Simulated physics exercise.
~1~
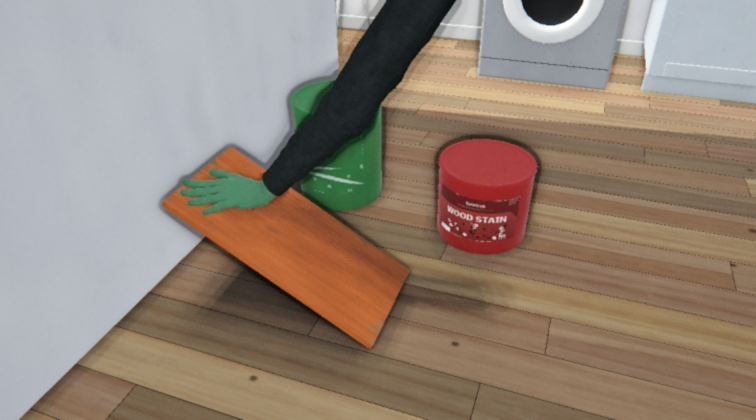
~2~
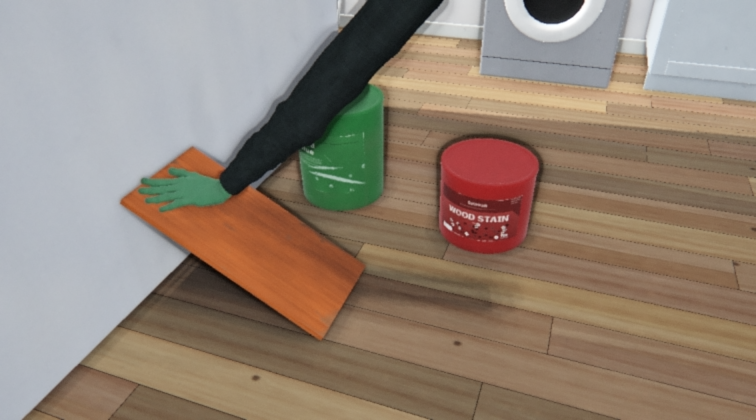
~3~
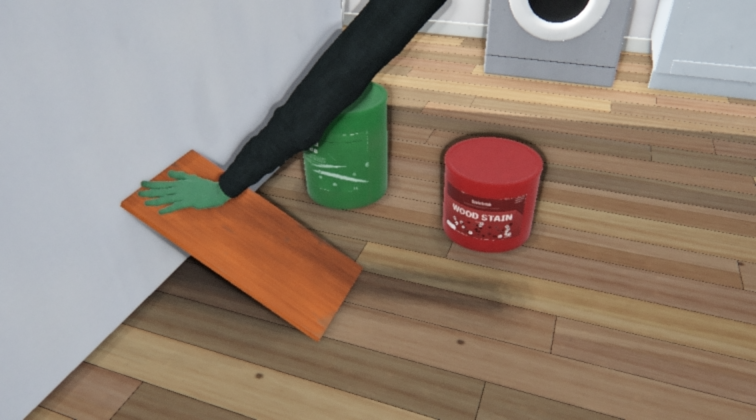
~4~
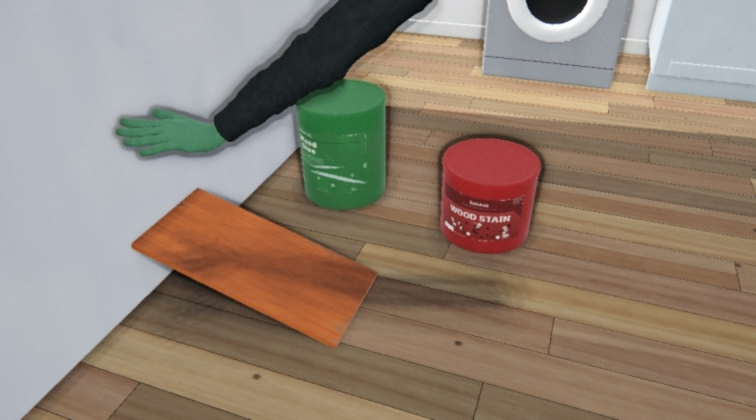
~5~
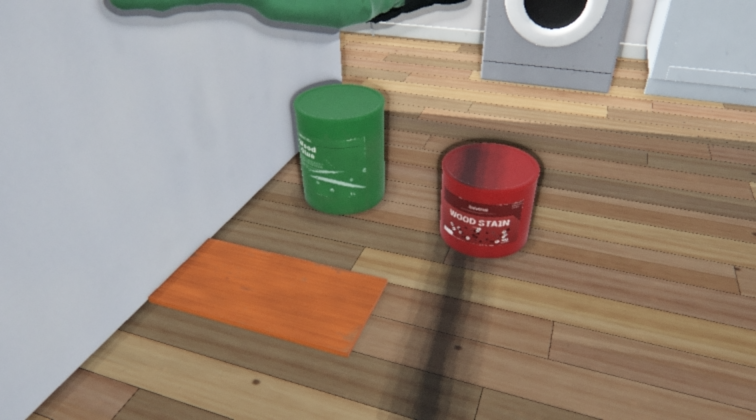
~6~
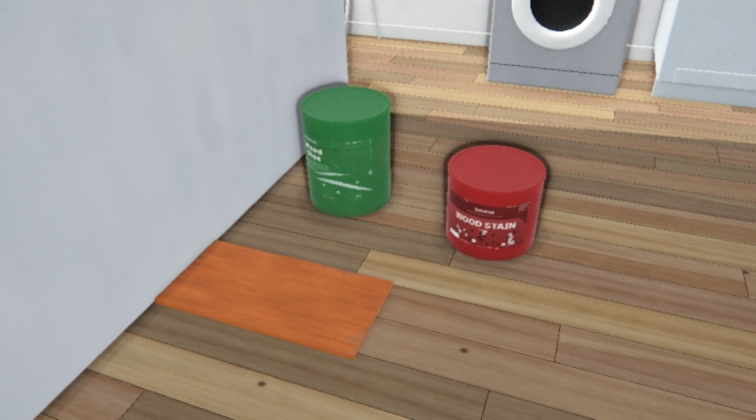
On a wood-plank floor beside a pale wall, seen from above through a slightly swaying view, an orange board is held tilted against the wall by a green-gloved hand on a dark-sleeved arm. A green pail stands behind it, a red pail labelled wood stain stands to the right, and a washing machine shows at the back. The hand shifts the board left against the wall, then lets go and draws back. The board slips, its upper end sinking down the wall. It ends lying flat on the floor, both pails still standing in place.
